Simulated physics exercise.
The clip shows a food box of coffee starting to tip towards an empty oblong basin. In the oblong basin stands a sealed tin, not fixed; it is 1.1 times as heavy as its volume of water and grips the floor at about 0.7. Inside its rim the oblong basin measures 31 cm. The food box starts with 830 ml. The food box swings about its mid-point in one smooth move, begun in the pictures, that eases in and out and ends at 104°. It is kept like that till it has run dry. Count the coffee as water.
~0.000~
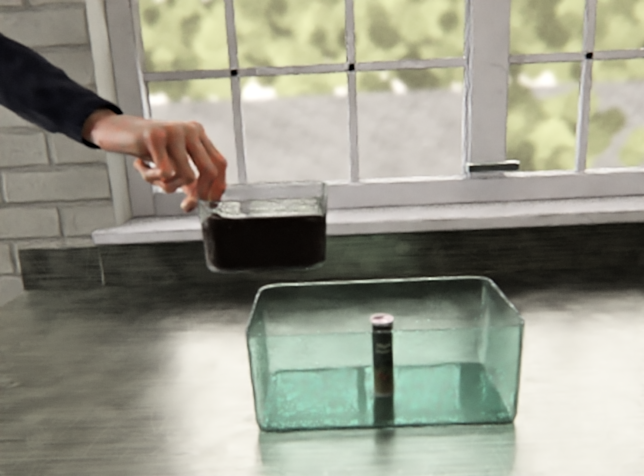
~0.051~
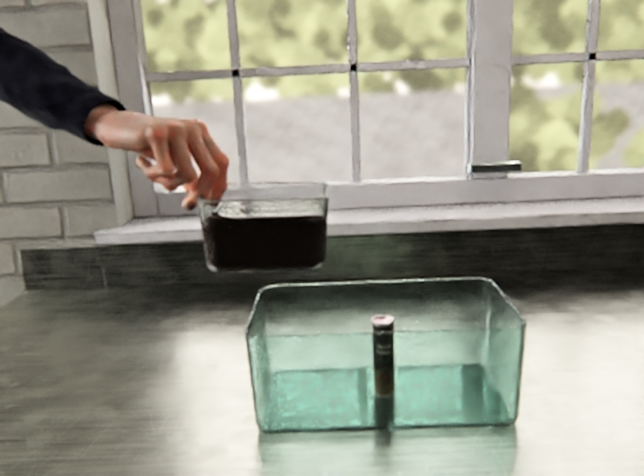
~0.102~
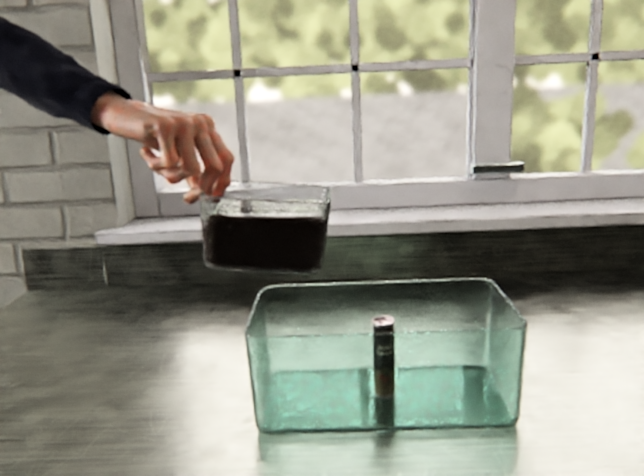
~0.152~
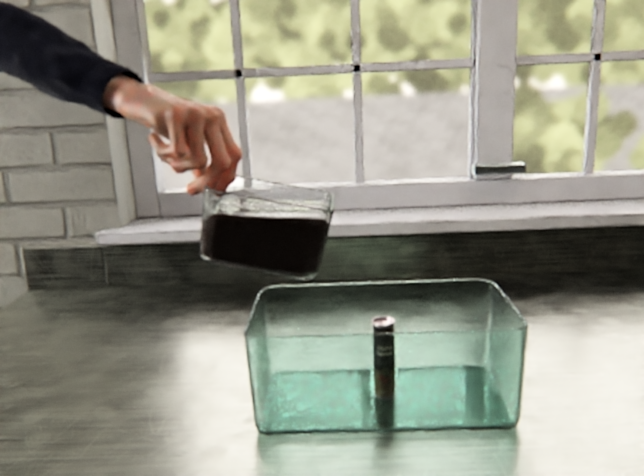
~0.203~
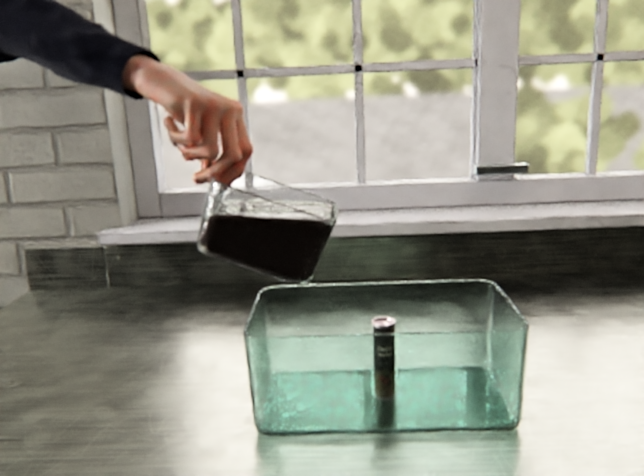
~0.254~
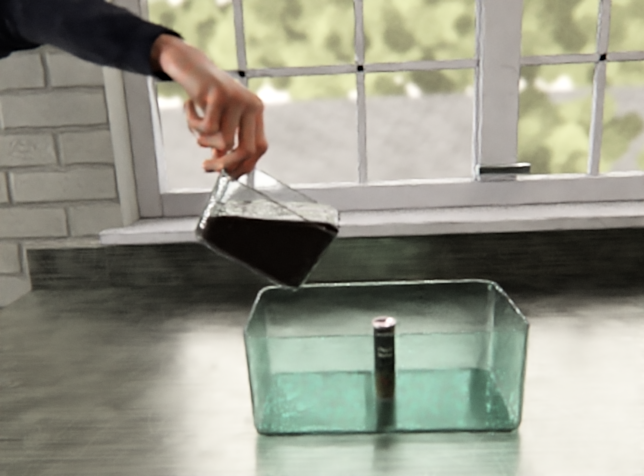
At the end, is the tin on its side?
It goes over.
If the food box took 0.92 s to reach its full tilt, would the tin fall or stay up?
Then it remains upright.
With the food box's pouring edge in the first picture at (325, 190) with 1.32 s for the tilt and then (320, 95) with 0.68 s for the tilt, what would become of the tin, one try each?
First it stays up; then it keeps standing.
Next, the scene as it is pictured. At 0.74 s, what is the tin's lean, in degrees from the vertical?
Near 5° from upright.
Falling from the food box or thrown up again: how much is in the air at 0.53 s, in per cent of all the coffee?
Some 30 per cent.
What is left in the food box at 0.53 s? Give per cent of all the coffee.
Near 30 in a hundred.
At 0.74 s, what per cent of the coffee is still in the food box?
About 6 per cent.
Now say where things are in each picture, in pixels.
It leans 0°; its right rim is at (326, 190); the coffee meets the walls at (211, 210) and (324, 206); the oblong basin's rim runs from (253, 310) to (506, 300); the tin's top is at (382, 322), in the first frame.
It leans 1°; its right rim is at (327, 192); the coffee meets the walls at (211, 210) and (325, 207), in the second frame.
It leans 6°; its right rim is at (330, 196); the coffee meets the walls at (213, 209) and (327, 208), in the third frame.
It leans 12°; its right rim is at (333, 203); the coffee meets the walls at (213, 208) and (329, 209), in the fourth frame.
It leans 21°; its right rim is at (335, 213); the coffee meets the walls at (213, 210) and (333, 211), in the fifth frame.
It leans 32°; its right rim is at (336, 226); the coffee meets the walls at (211, 210) and (335, 217); 2 per cent is over the edge, in the sixth frame.
After 0.53 s the tilt is 92° and 30 per cent is still to pour; the tin stands where it began.
After 0.74 s the tilt is 104° and 6 per cent is still to pour; the tin leans 6°.
After 0.95 s the tilt is 104° and 0 per cent is still to pour; the tin leans 39°.
After 1.18 s the tilt is 104° and 0 per cent is still to pour; the tin lies on its side.
In the end the tin lies on its side.
